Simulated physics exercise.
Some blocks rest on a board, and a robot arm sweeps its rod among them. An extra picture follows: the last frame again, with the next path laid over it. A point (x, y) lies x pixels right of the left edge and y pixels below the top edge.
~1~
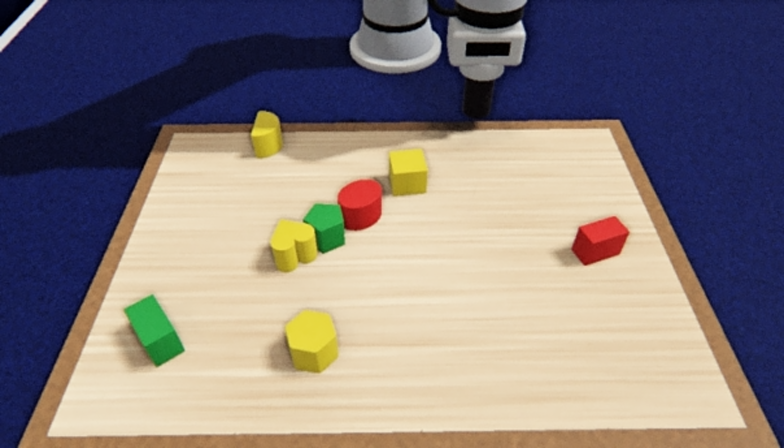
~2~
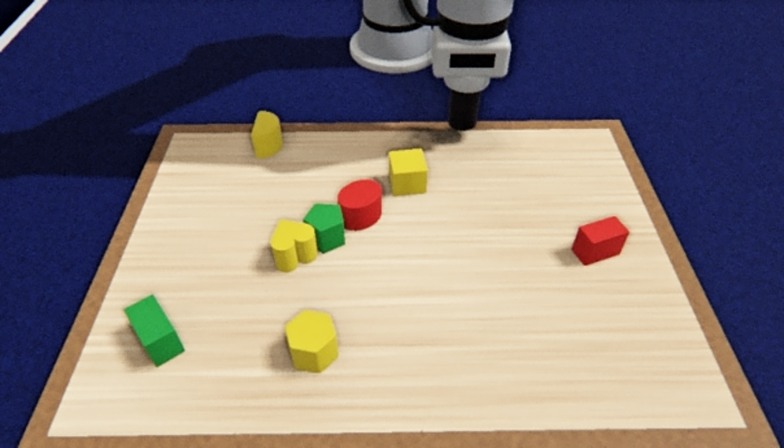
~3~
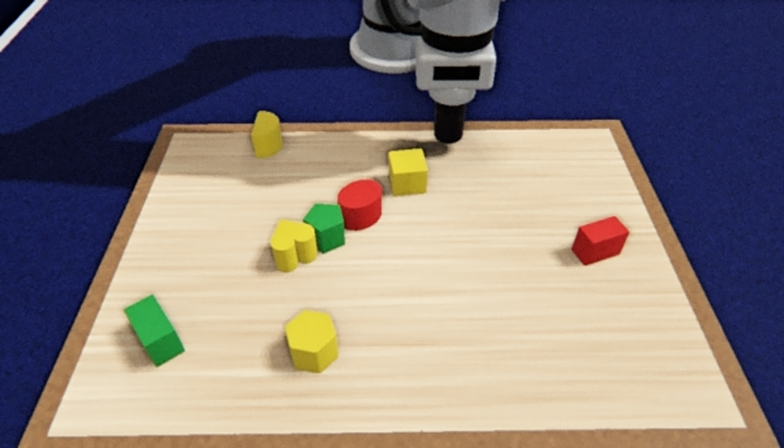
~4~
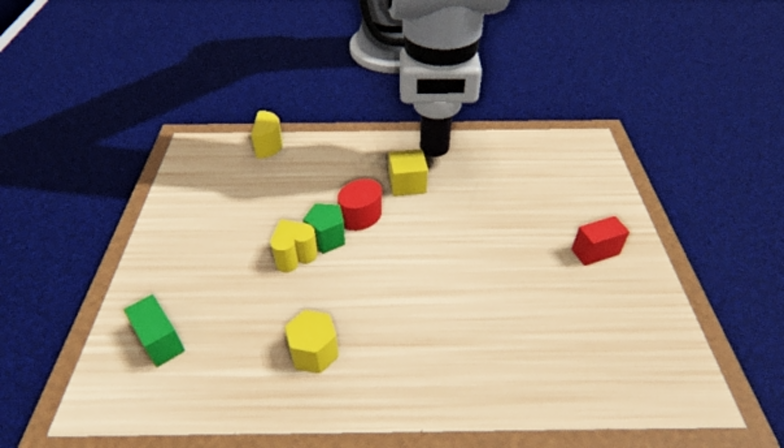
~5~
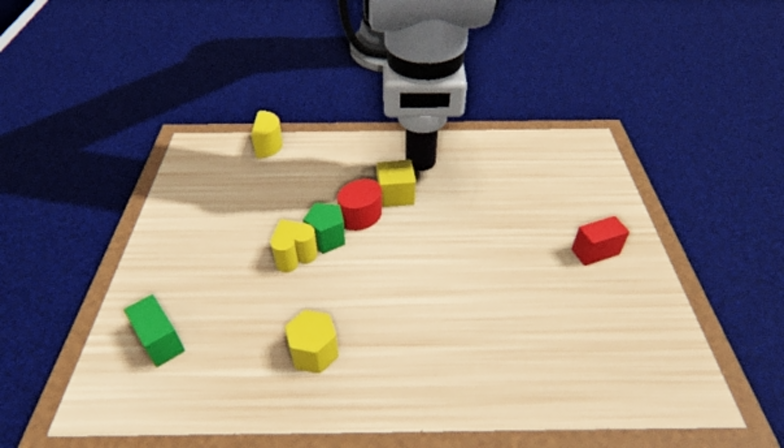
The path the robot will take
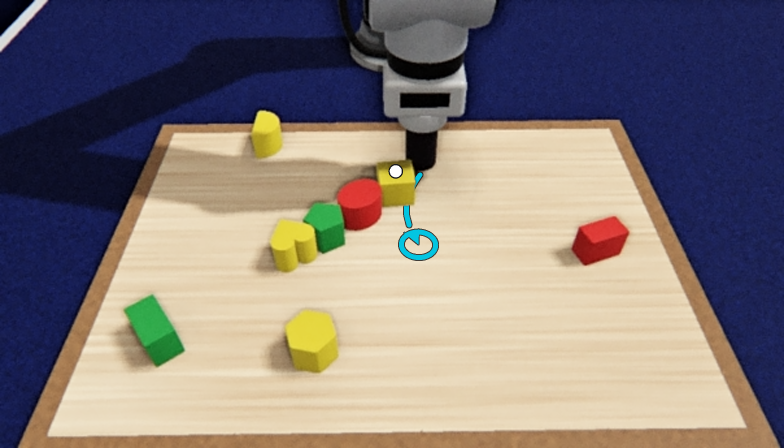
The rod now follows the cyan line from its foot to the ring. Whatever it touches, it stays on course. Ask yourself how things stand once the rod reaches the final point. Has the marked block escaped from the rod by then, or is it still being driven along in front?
It is off to the side or behind.
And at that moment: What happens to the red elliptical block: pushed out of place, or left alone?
Displaced, by a centimetre or more.
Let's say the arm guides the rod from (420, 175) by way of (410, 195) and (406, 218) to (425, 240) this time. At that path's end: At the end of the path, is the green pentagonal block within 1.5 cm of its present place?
My answer is no.
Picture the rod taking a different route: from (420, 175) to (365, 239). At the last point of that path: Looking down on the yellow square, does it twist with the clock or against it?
From above, the turn goes anticlockwise.
Drawn move, from (420, 175) by way of (408, 195) and (407, 219) to (419, 245); the dot is on the yellow square.
What follows on the original path. One third of the way, rod at (408, 185); yellow heart block at (286, 238); green pentagonal block at (311, 216), turned 30° anticlockwise; red elliptical block at (349, 204), turned 60° clockwise; yellow square at (393, 198), turned 30° anticlockwise.
Two thirds of the way, rod at (408, 209); yellow heart block at (285, 239); green pentagonal block at (304, 217), turned 20° anticlockwise; red elliptical block at (344, 211), turned 100° clockwise; yellow square at (392, 224), turned 30° anticlockwise.
At the end, rod at (419, 233); yellow heart block at (285, 239); green pentagonal block at (304, 217), turned 20° anticlockwise; red elliptical block at (344, 211), turned 100° clockwise; yellow square at (388, 236), turned 20° anticlockwise.
